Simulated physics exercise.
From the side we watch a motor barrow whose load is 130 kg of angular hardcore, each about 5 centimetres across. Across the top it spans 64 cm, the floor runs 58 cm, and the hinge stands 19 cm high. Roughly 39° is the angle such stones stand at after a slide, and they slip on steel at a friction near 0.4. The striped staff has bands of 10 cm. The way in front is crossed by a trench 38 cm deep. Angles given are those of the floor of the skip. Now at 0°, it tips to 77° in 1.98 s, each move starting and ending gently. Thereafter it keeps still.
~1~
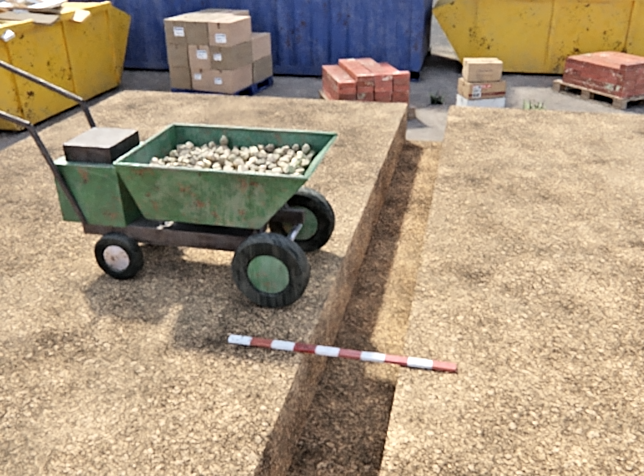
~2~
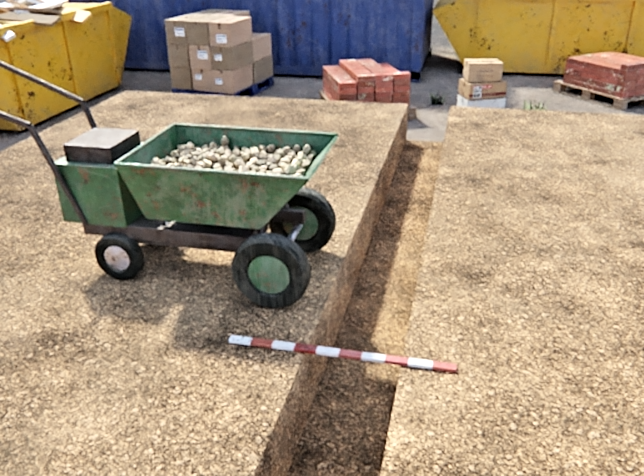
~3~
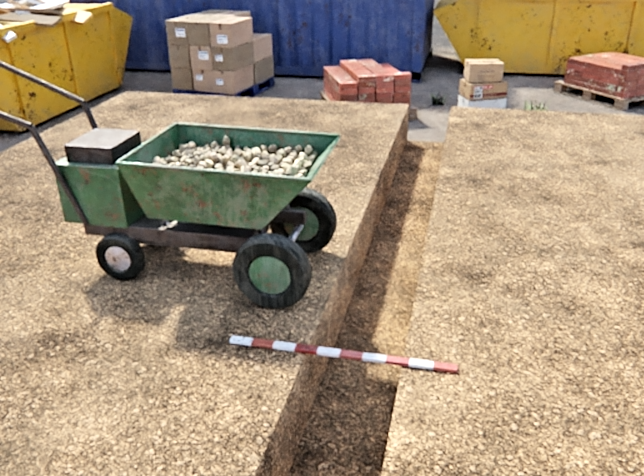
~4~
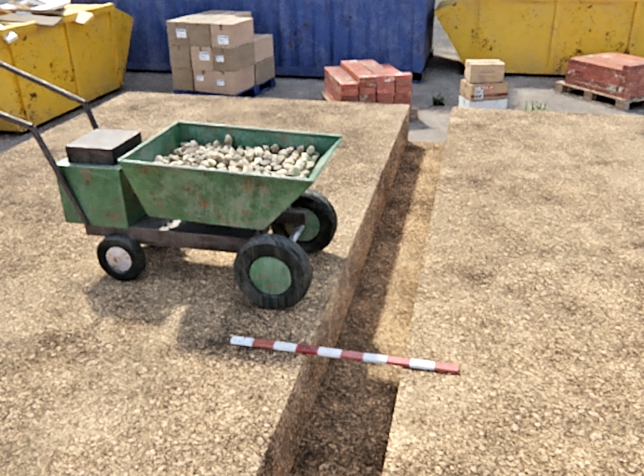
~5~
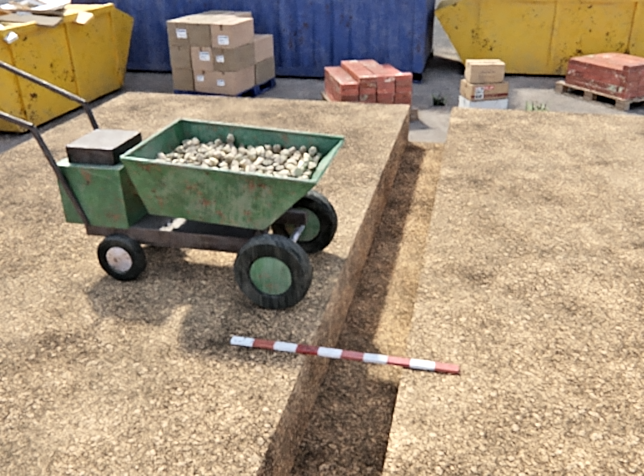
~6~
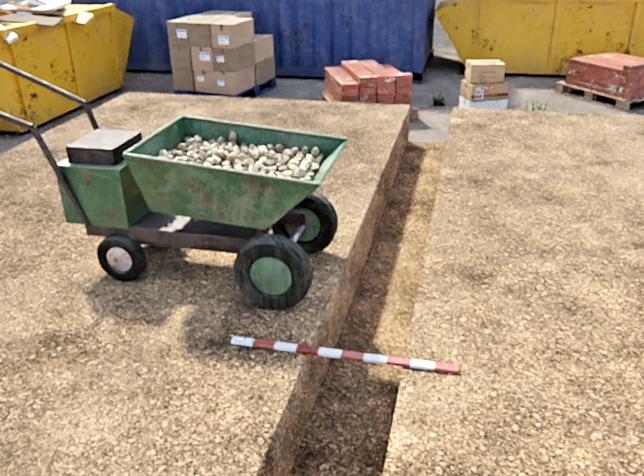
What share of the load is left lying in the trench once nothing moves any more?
About 62 per cent.
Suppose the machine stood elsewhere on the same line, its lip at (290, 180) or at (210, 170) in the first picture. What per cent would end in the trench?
Some 85 and some 60 per cent, in that order.
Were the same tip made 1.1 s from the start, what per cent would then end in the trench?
In that case, around 55%.
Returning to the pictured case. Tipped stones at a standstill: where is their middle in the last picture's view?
Middle at around (406, 329), I'd say.
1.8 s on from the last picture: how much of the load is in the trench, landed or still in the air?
By that point it's something like 25 in a hundred.
Then, 1.2 s after the last picture the floor is at 65°, 100 % in the skip; the foremost stones are at (393, 251).
Then, 1.8 s after the last picture the floor is at 77°, 43 % in the skip, 27 % in the trench, 30 % past the trench; the foremost stones are at (503, 296).
Then, 2.1 s after the last picture the floor is at 77°, 19 % in the skip, 42 % in the trench, 39 % past the trench; the foremost stones are at (550, 303).
Then, 4.1 s after the last picture the floor is at 77°, 2 % in the skip, 62 % in the trench, 37 % past the trench; the foremost stones are at (555, 303).
